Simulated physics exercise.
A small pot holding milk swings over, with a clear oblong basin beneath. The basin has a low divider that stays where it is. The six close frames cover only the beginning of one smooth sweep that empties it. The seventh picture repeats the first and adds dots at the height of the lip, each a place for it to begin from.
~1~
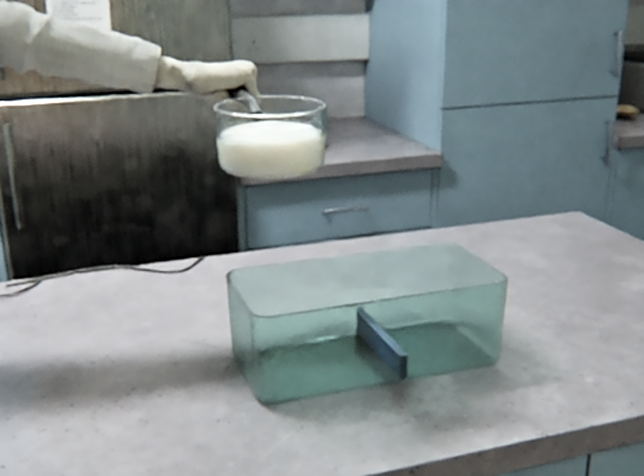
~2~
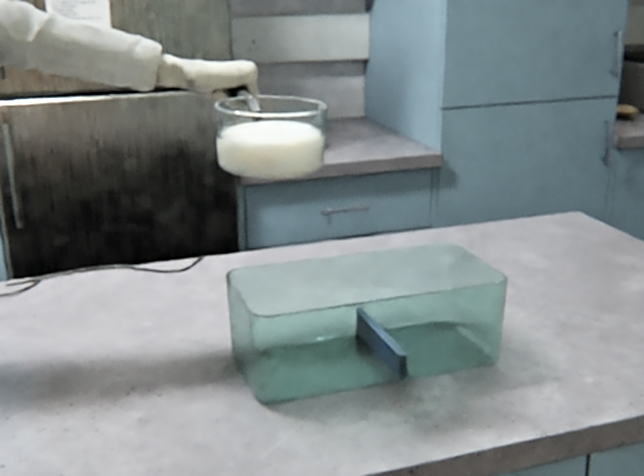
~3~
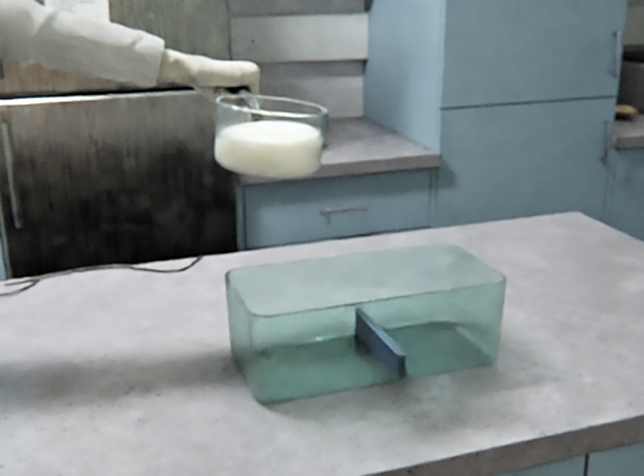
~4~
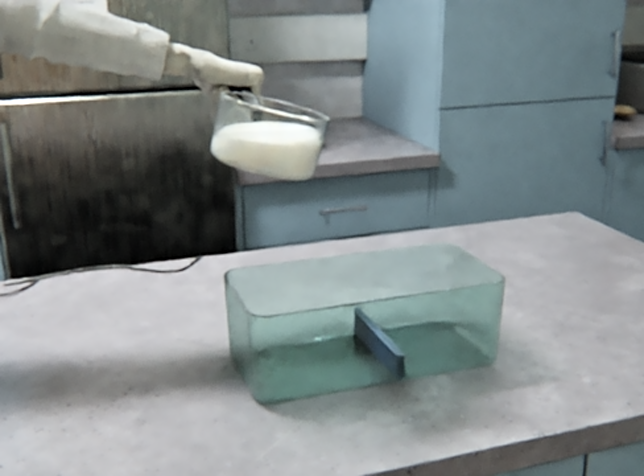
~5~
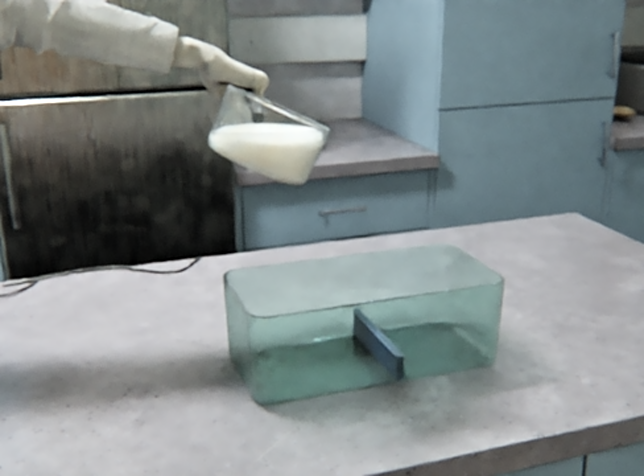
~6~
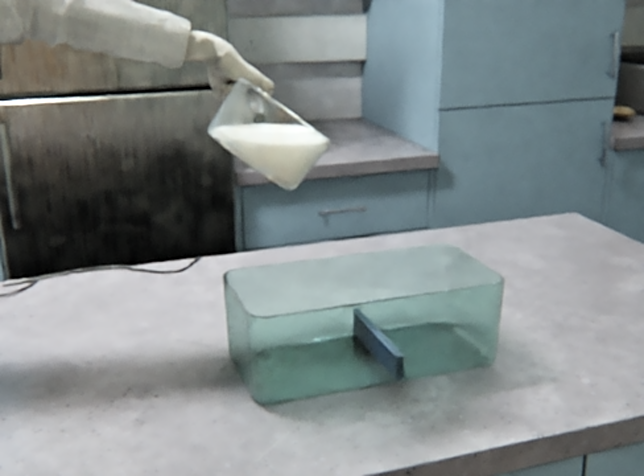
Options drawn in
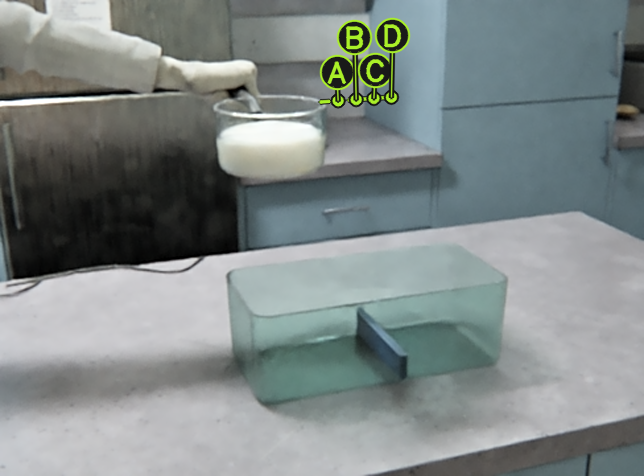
A gloved hand holding a small clear pot of milk, first upright, then tilting it rightward above a divided clear oblong basin.
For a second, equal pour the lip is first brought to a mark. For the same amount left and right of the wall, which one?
Dot A.
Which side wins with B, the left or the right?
More ends on the right.
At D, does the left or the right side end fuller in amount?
The right side.
In lime, A at (338, 100); B at (356, 99); C at (373, 98); D at (391, 97).
For dot A, about 47 % ends left of the wall and 52 % right of it.
For dot B, about 21 % ends left of the wall and 78 % right of it.
For dot C, about 10 % ends left of the wall and 88 % right of it.
For dot D, about 11 % ends left of the wall and 87 % right of it.
